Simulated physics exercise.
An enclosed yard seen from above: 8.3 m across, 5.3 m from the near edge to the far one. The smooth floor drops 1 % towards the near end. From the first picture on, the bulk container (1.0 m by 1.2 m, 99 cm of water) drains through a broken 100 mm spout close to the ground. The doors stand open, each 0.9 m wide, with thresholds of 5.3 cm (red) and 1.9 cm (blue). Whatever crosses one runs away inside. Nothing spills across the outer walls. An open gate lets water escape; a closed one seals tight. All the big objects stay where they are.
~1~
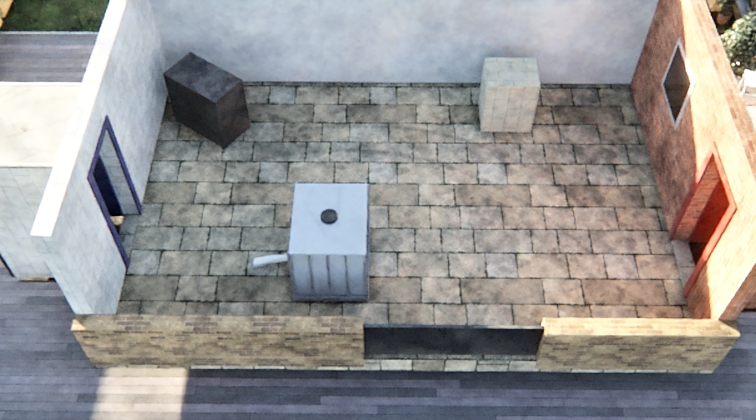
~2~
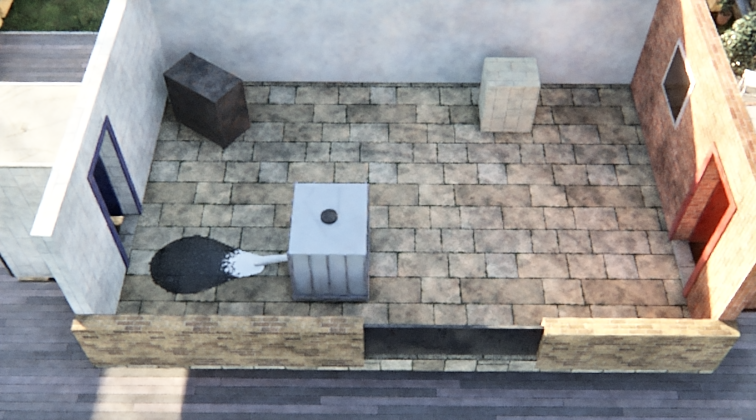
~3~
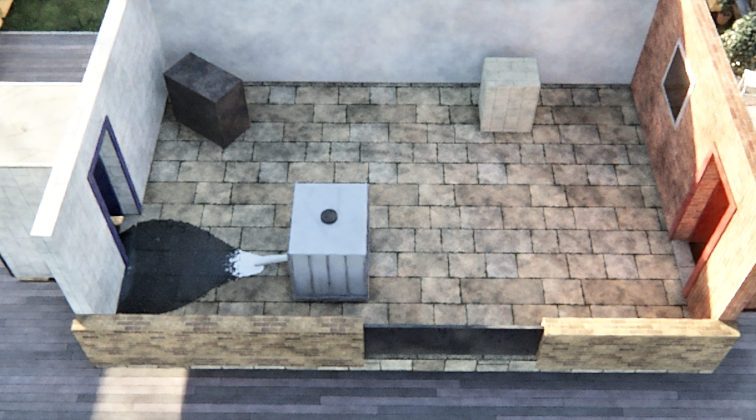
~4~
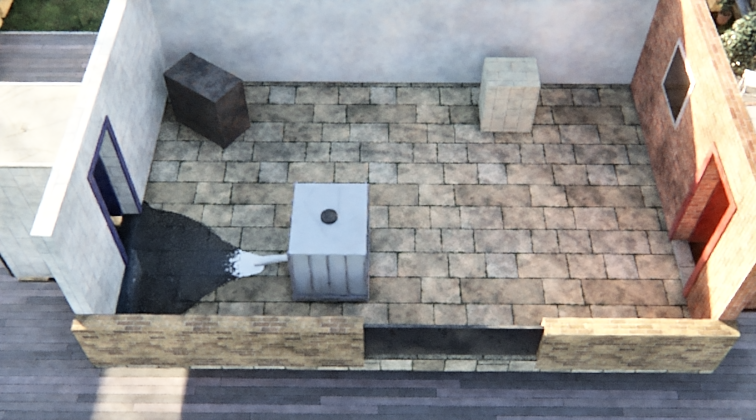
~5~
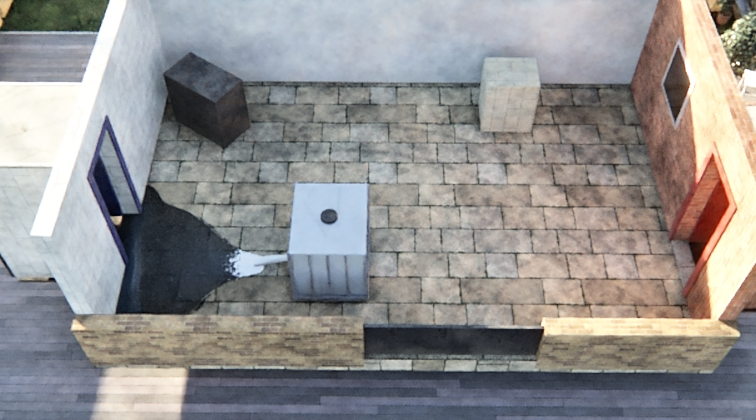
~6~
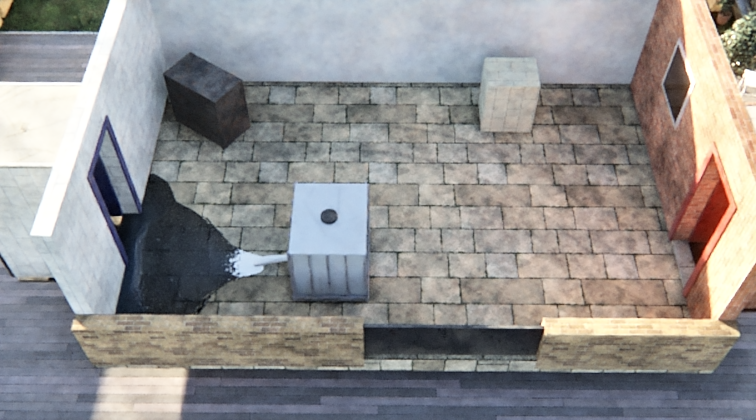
Water spurts from a spout on the left side of a pale grey container, spreading as a dark sheet with a white, foamy start across a walled yard of tan paving, seen from above by a still camera. A black block and a cream block stand at the back, between a blue-framed doorway at left and a red one at right. The sheet reaches the left wall, then widens slowly along it towards the back.
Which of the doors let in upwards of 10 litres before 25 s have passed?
One by one: At the red door it stays under the limit; at the blue door it goes over the limit.
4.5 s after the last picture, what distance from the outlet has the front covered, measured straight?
Roughly 3.6 m.
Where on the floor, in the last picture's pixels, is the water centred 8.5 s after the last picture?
Near (224, 271).
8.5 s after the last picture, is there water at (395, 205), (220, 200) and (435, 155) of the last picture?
In turn: Dry, wet, not reached.
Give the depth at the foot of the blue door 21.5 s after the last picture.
Some 4.5 cm.
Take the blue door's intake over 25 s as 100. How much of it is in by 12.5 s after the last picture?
About 65 per cent.
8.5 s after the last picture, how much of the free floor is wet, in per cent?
Near 30 per cent is wet.
Then, 1.5 s after the last picture water covers 10 % of the floor and is deepest (7 cm) near (110, 341); red door not reached, blue door 4.9 cm at the sill, 27 L in.
Then, 4.5 s after the last picture water covers 20 % of the floor and is deepest (7 cm) near (110, 341); red door not reached, blue door 4.8 cm at the sill, 50 L in.
Then, 8.5 s after the last picture water covers 30 % of the floor and is deepest (7 cm) near (110, 341); red door not reached, blue door 4.7 cm at the sill, 77 L in.
Then, 12.5 s after the last picture water covers 35 % of the floor and is deepest (6 cm) near (110, 341); red door not reached, blue door 4.6 cm at the sill, 104 L in.
Then, 21.5 s after the last picture water covers 50 % of the floor and is deepest (6 cm) near (110, 341); red door 0.82 cm at the sill, 0 L in, blue door 4.3 cm at the sill, 161 L in.
